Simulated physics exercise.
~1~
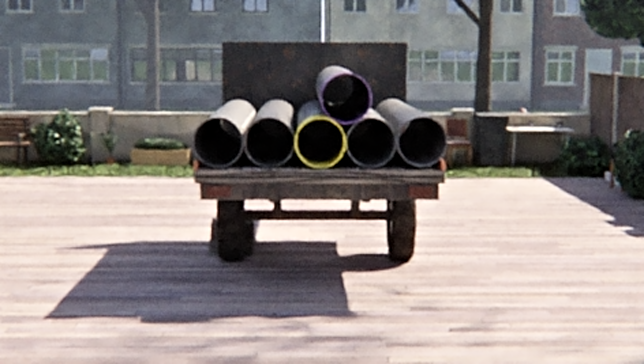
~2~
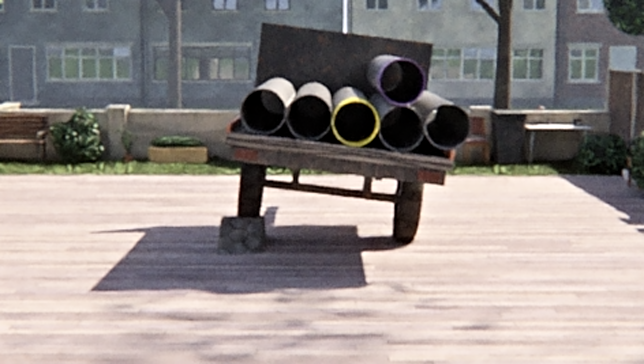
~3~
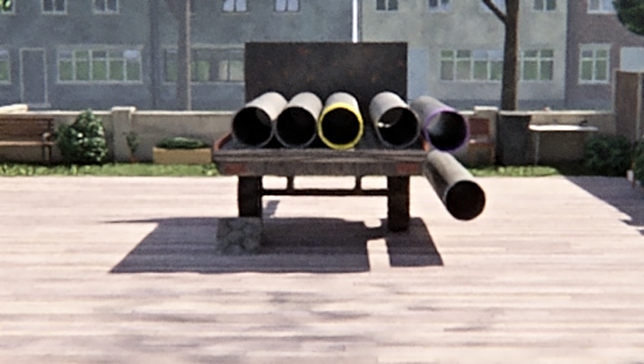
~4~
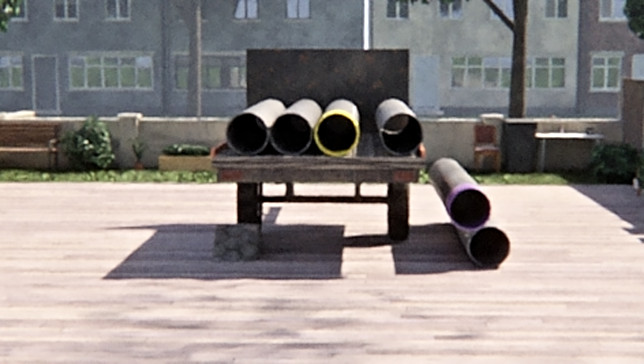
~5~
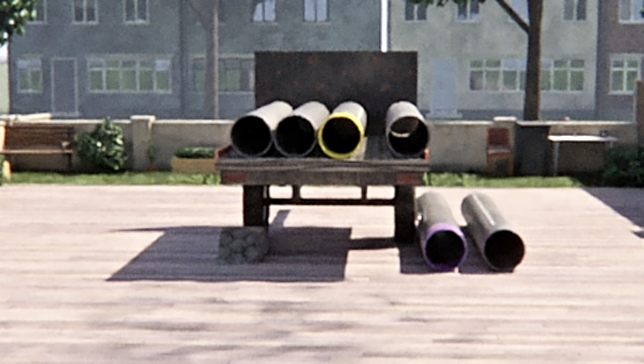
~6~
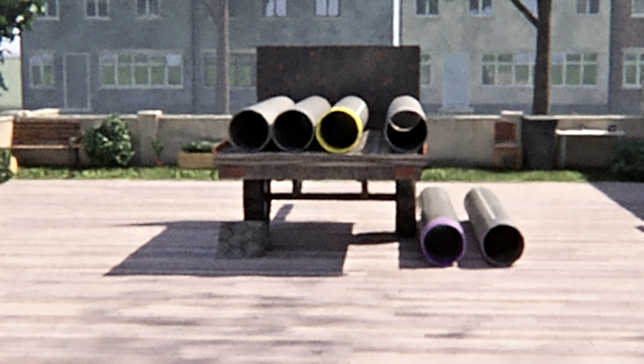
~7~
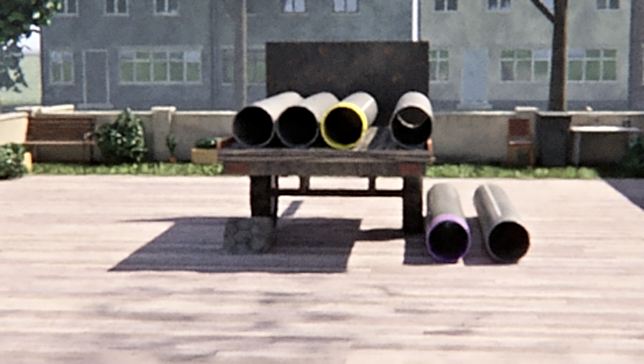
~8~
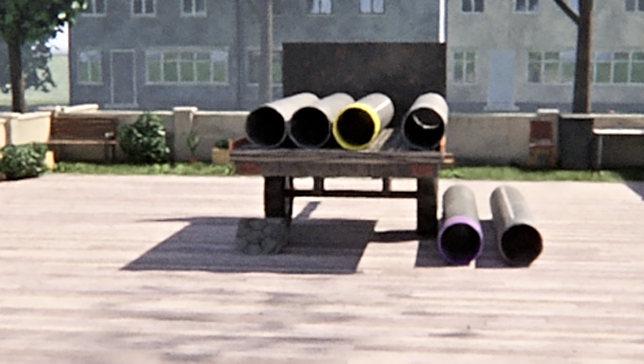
At the start, six dark pipes sit end-on across a flat trailer on a paved yard, with the purple-rimmed one resting on top of the row and the yellow-rimmed one below it. One wheel rides up over a small block on the left, tilting the trailer down to the right, and the pipes shift that way. As the trailer levels, a plain pipe drops off the right side and the purple one follows, landing against it. The two settle side by side on the ground, while yellow and three plain pipes remain on the deck.
